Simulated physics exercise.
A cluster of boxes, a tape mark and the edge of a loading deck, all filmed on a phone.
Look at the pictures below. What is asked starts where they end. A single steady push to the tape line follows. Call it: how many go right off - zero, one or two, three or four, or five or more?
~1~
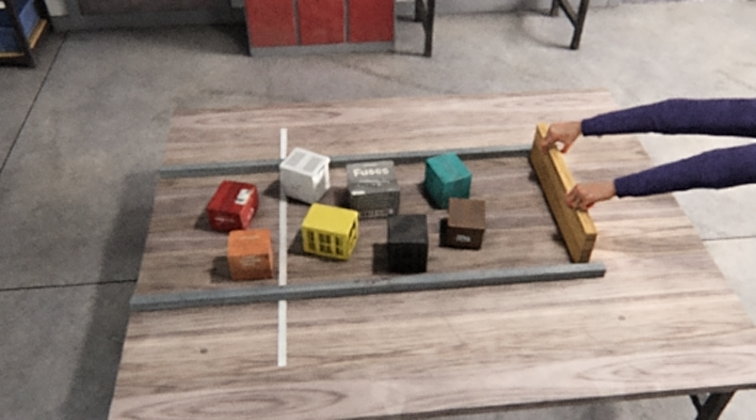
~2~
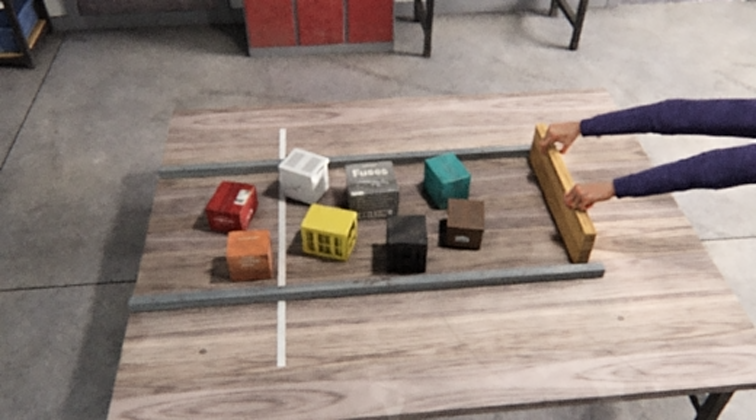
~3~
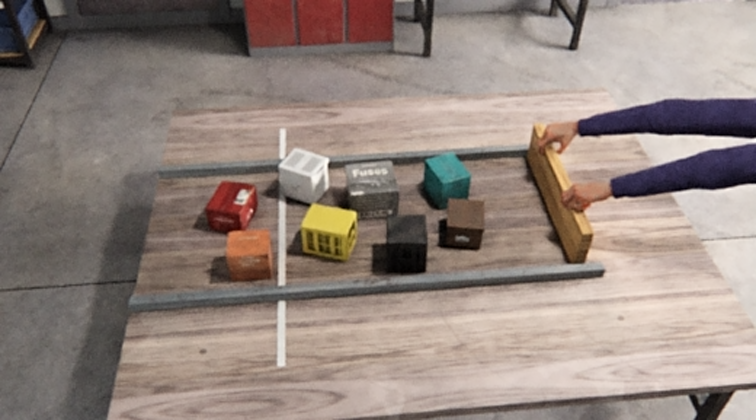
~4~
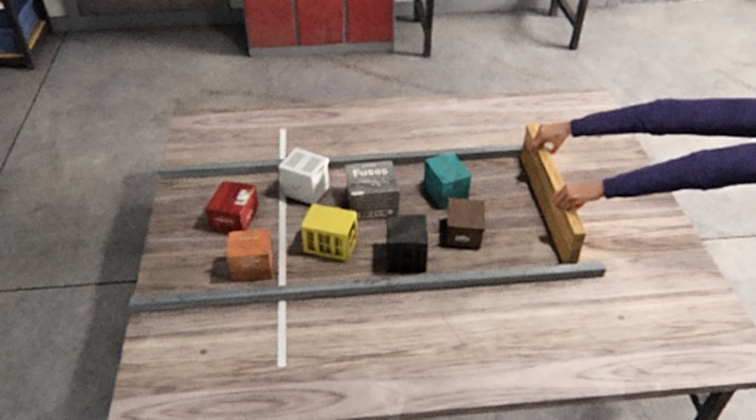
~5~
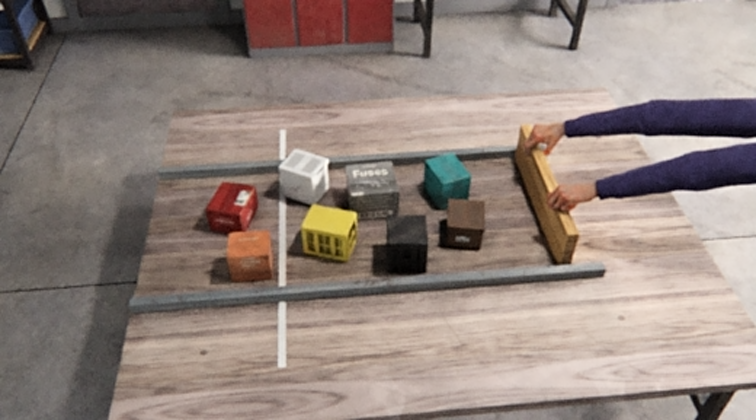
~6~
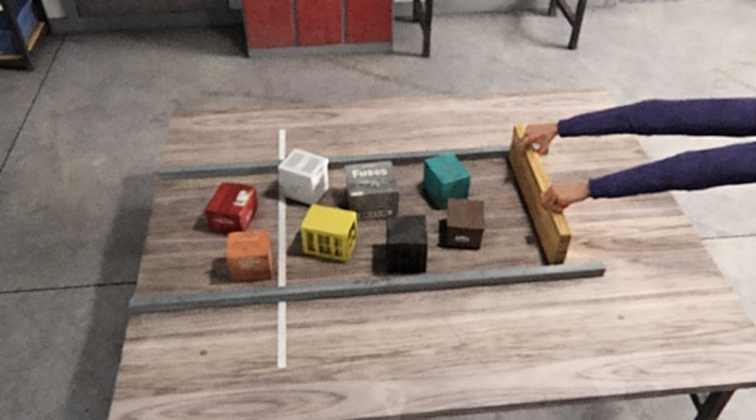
Zero go off.
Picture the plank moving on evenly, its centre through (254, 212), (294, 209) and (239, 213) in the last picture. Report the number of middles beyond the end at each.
The counts: 0, 0 and 1.
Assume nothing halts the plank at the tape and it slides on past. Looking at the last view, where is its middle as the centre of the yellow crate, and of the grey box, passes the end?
Approx. (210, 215) for the first, approx. (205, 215) for the second.
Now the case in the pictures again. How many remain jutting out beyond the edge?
The total here is 0.
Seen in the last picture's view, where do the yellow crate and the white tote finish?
The yellow crate at (215, 240), the white tote at (188, 179).
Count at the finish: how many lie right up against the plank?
Count: 3.
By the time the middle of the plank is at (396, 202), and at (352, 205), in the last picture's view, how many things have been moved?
Counts: 6 and 6.
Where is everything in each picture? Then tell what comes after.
In the first frame, red parcel (234, 207); orange box (251, 255); white tote (306, 177); plank (560, 191); tape (283, 226).
In the second frame, orange box (250, 255); brown tote (465, 224).
In the third frame, white tote (305, 178); plank (557, 191).
In the fourth frame, red parcel (233, 207); yellow crate (330, 232).
In the fifth frame, orange box (251, 256); black crate (407, 244).
In the sixth frame, red parcel (233, 208); orange box (250, 256); white tote (304, 179); plank (537, 192); tape (282, 227).
Early on, none off yet; red parcel at rest near (233, 208); orange box at rest near (250, 256); white tote at rest near (304, 179).
A while later, none off yet; red parcel at rest near (233, 208); orange box at rest near (250, 256); white tote travelled a little near (291, 178).
Further along, none off yet; red parcel travelled a little near (226, 210); orange box travelled a little near (238, 261); white tote travelled well along near (234, 176).
Finally, the number that fall off is zero.
